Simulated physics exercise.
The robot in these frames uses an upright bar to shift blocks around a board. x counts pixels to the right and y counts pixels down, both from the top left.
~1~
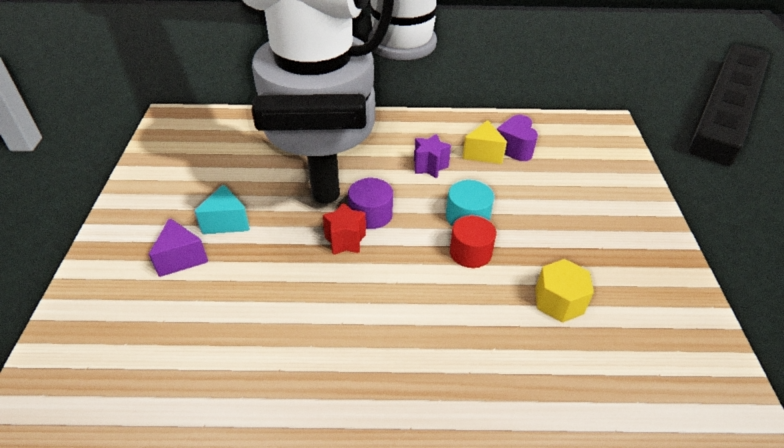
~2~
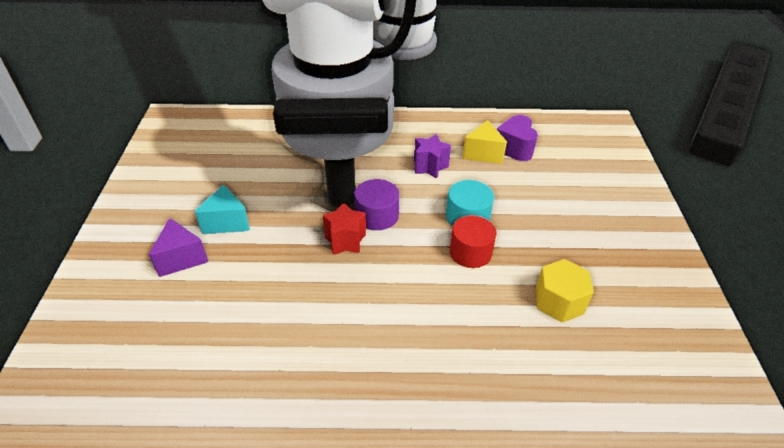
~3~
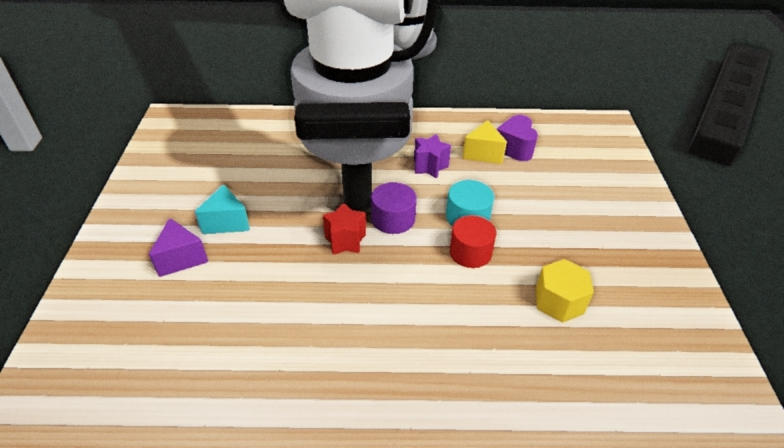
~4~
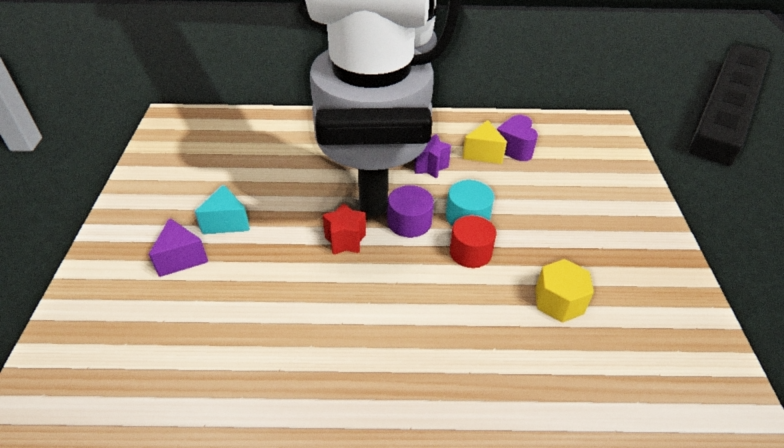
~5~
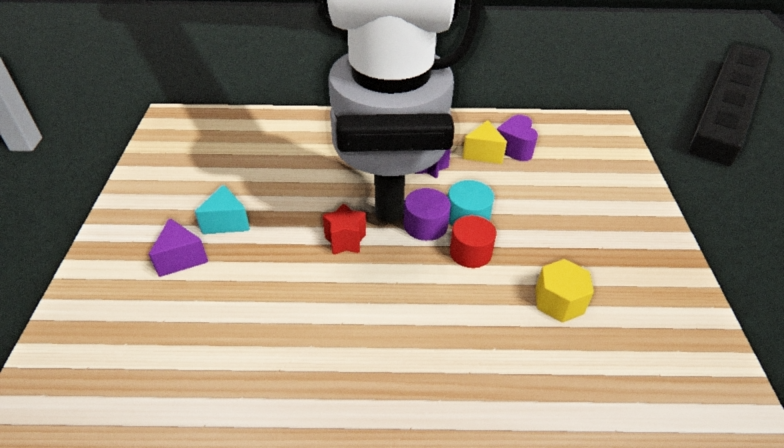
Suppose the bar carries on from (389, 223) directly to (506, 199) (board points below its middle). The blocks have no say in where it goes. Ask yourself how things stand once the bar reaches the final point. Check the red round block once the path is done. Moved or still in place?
That block slides.
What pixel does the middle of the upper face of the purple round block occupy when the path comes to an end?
Pixel (491, 207).
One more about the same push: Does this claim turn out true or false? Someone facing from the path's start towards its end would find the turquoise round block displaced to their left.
It is false.
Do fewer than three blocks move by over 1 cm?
Going by the path, no.
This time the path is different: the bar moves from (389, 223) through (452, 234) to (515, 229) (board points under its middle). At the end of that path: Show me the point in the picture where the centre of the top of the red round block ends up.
Put as a pixel place, it's (507, 243).
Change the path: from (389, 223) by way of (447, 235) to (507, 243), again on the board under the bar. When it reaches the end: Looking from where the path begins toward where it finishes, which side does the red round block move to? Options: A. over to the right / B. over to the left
Option A.
On the path given first. One third of the way, bar at (431, 204); purple round block at (466, 205); turquoise round block at (507, 194); red round block at (483, 236).
Two thirds of the way, bar at (471, 196); purple round block at (491, 207); turquoise round block at (532, 196); red round block at (486, 239).
At the end, bar at (508, 189); red star-shaped block still; purple round block at (491, 207); turquoise round block at (539, 197); red round block at (486, 239).
